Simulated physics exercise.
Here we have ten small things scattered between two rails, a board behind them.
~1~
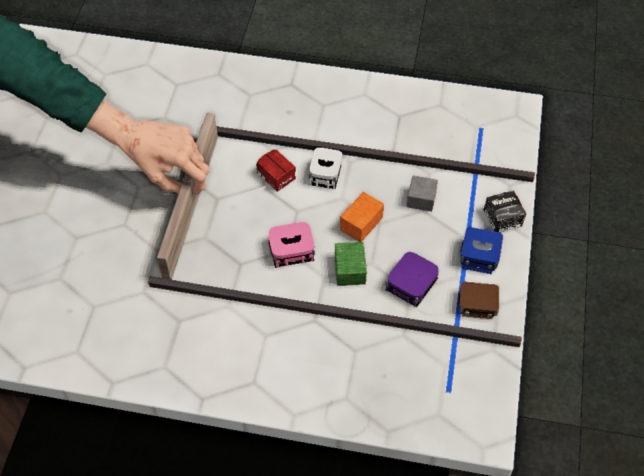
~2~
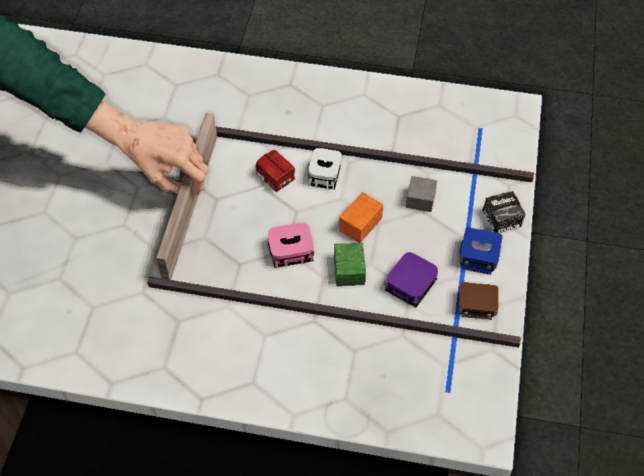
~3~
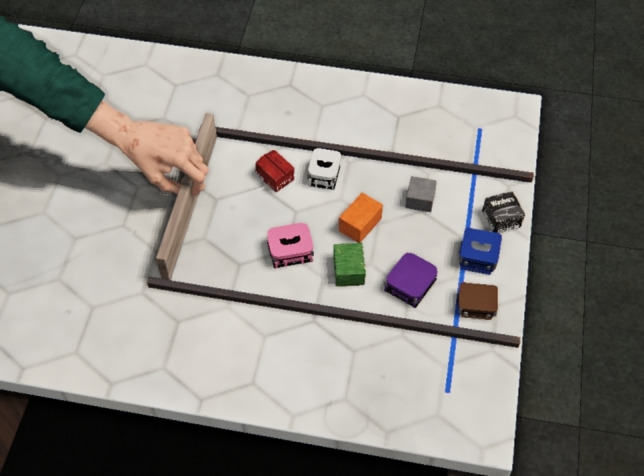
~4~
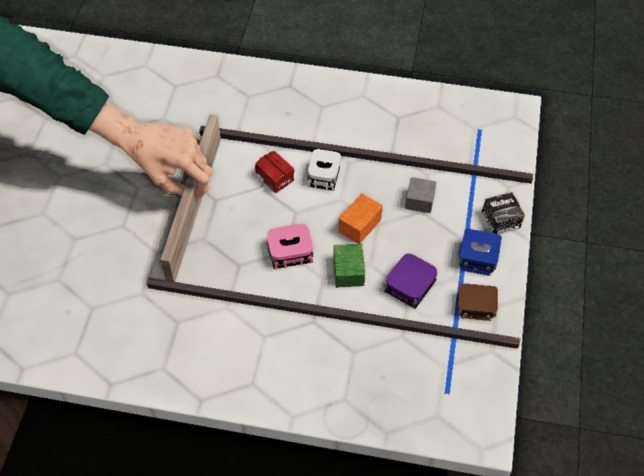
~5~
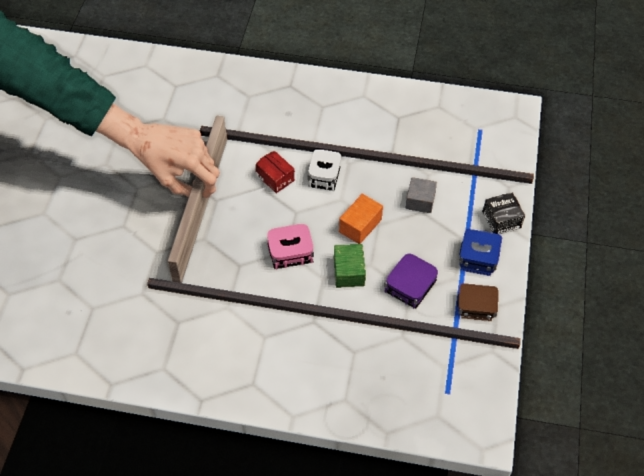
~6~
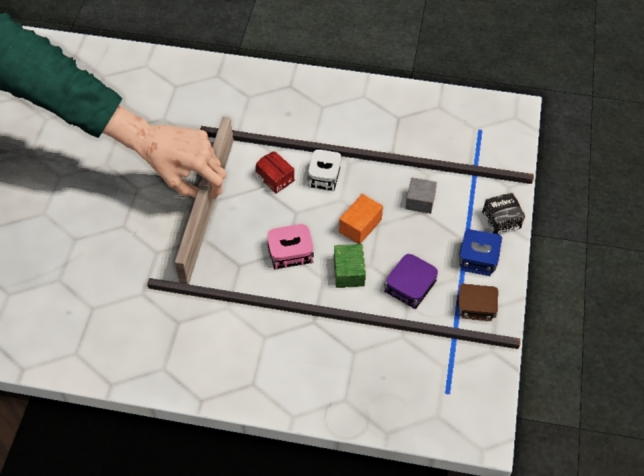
The footage shows a hand in a green sleeve holding a wooden board behind ten small, differently coloured objects scattered between two dark rails. The hand then slides the board slightly to the right, while the objects stay practically still.
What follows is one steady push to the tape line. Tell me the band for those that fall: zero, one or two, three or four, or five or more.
The number that fall off is three or four.
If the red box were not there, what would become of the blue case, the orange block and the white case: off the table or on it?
The blue case remains up; the orange block remains up; the white case does not fall.
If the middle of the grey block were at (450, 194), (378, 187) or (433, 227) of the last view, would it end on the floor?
The grey block remains up; holds on; holds on.
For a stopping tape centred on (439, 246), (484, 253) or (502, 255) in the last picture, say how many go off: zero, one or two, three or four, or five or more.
Taking them in turn, just one or two; more than four; five or more.
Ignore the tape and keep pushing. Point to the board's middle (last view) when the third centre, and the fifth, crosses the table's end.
At (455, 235) for the third, at (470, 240) for the fifth.
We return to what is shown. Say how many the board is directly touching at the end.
That makes 4.
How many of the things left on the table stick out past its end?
That would be 2.
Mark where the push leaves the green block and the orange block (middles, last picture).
Near (520, 295) and (485, 256).
A little later, none off yet; black box at rest near (504, 214); brown case at rest near (477, 303); blue case at rest near (480, 253).
Next, none off yet; black box at rest near (504, 214); brown case shifted about its own width near (507, 309); blue case at rest near (480, 253).
When it is over, the number that fall off is three or four; down, purple case, brown case and black box.
